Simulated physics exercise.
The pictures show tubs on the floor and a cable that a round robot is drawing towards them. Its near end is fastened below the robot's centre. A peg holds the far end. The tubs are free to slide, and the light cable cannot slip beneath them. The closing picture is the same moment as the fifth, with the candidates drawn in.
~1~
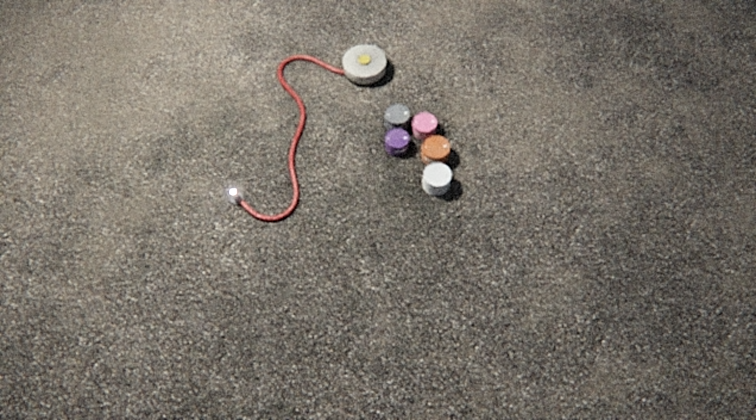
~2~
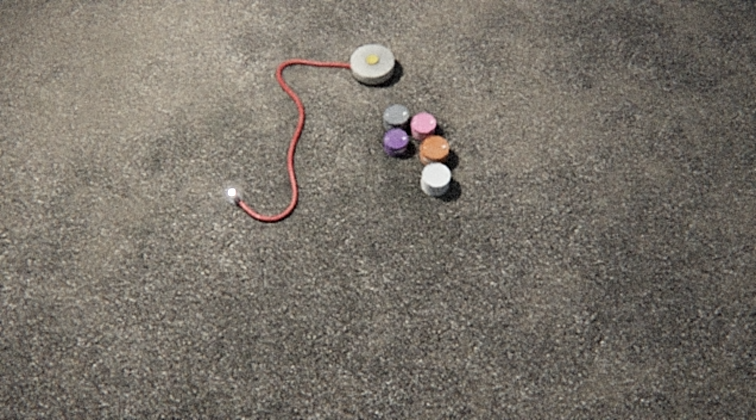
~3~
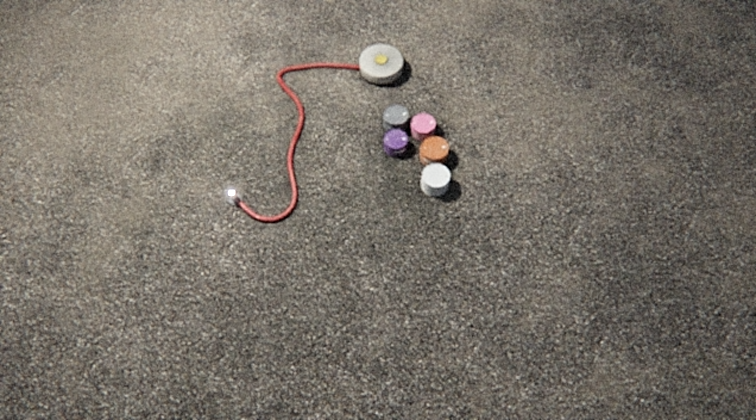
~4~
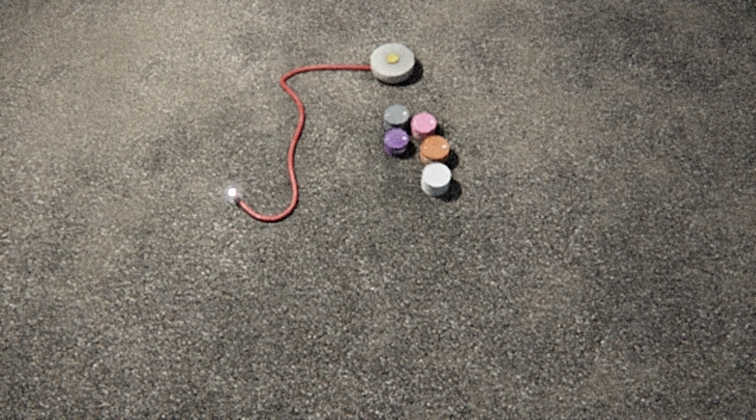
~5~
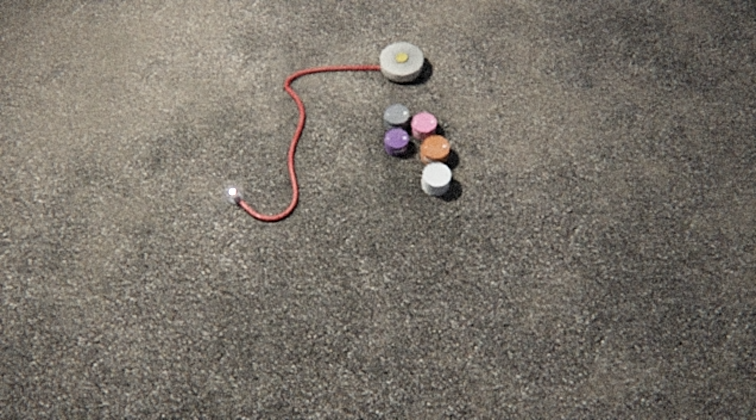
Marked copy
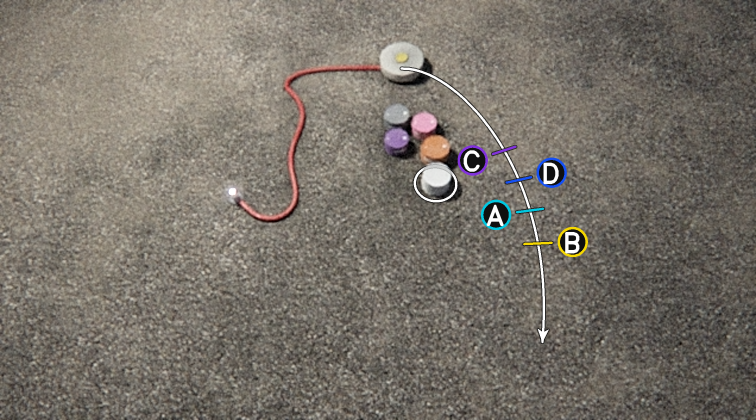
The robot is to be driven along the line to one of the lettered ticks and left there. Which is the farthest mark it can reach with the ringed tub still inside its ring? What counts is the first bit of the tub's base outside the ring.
Mark B.
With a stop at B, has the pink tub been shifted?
Yes.
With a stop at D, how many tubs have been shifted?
By then, none.
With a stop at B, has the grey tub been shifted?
By then, yes.
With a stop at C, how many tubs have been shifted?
By then, none.
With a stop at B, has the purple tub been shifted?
Yes.
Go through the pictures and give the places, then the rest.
The first frame shows orange tub (436, 151); purple tub (397, 142); grey tub (397, 118).
The second frame shows robot (373, 65); white tub (436, 180).
The third frame shows robot (381, 65); pink tub (423, 127).
The fourth frame shows robot (392, 64); purple tub (396, 142).
The fifth frame shows robot (402, 63); white tub (436, 179); peg (235, 194); pink tub (424, 126).
On the marked copy, A at (530, 211); B at (538, 243); C at (504, 150); D at (519, 180); the ring at (436, 183); the route from (402, 69) via (513, 167) to (542, 342).
Taking B. A third of the way, robot (472, 101); white tub (436, 179).
Two thirds of the way, robot (517, 167); white tub (436, 179).
When it is over, robot (540, 239); pink tub (417, 143); orange tub (438, 156); purple tub (395, 161); grey tub (392, 140); white tub (436, 179); the white tub is still in its ring.
As for the rest, A is safe but short; C is safe but short; D is safe but short.
